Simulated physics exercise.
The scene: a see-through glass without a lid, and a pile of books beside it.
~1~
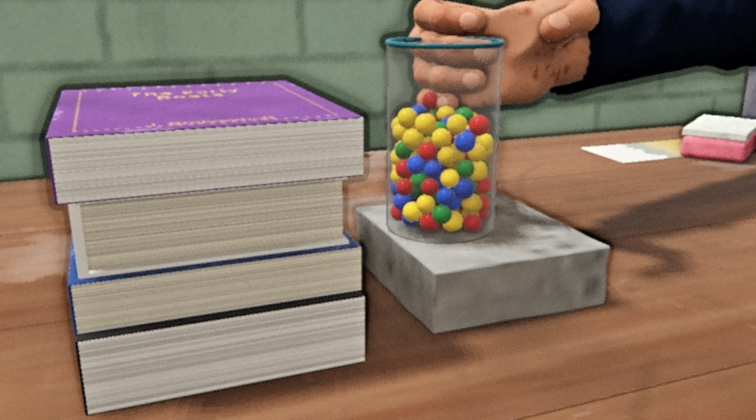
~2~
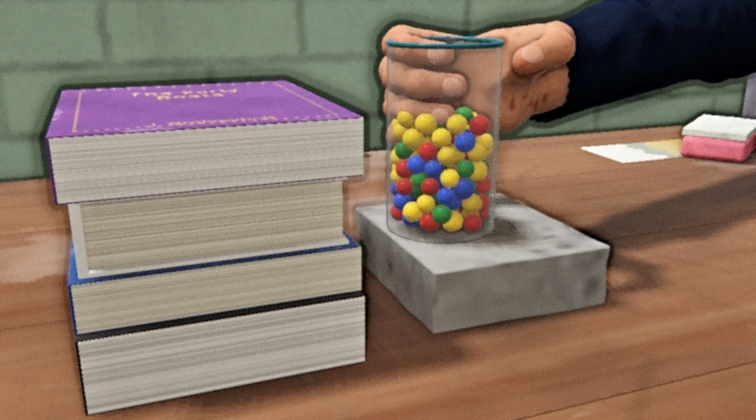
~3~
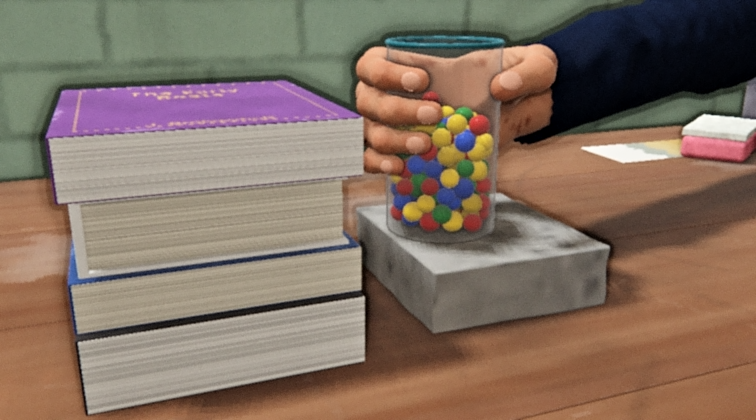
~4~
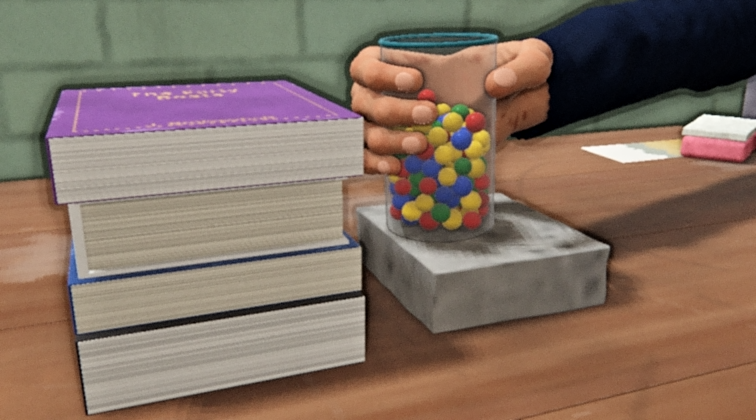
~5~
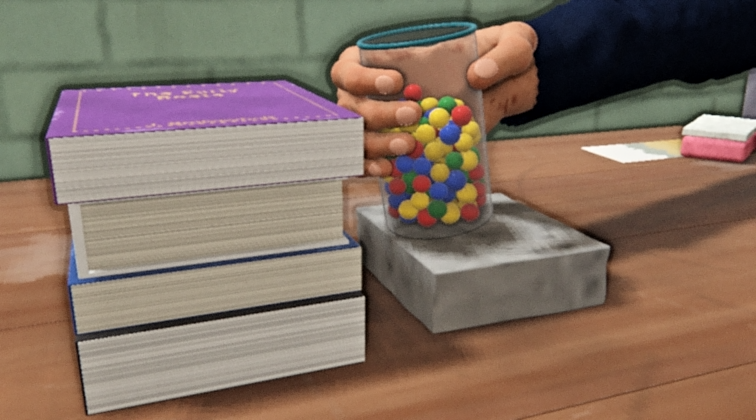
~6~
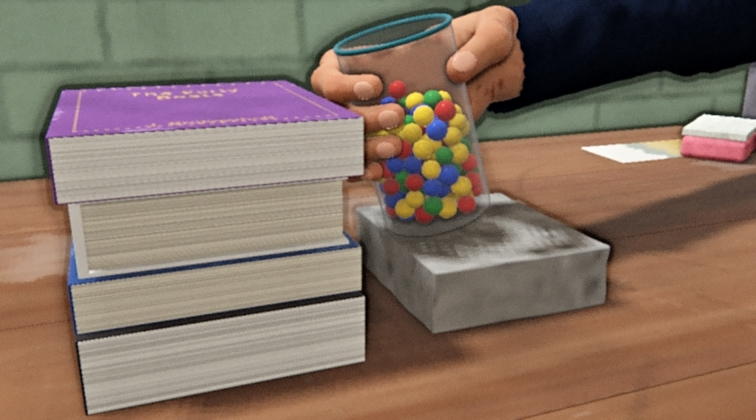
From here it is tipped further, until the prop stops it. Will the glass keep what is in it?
What is in the glass keeps within the rim.
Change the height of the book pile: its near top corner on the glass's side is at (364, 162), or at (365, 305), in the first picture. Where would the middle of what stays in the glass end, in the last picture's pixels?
First near (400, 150), then near (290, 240).
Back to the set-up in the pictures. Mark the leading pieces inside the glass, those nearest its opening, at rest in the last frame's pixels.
At about (381, 119).
Then, 0.22 s after the last picture, the glass leans 24°; everything is still inside.
Then, 0.41 s after the last picture, the glass rests on the book pile at 26°; everything is still inside.
At rest, the glass rests on the book pile at 26°; everything is still inside.
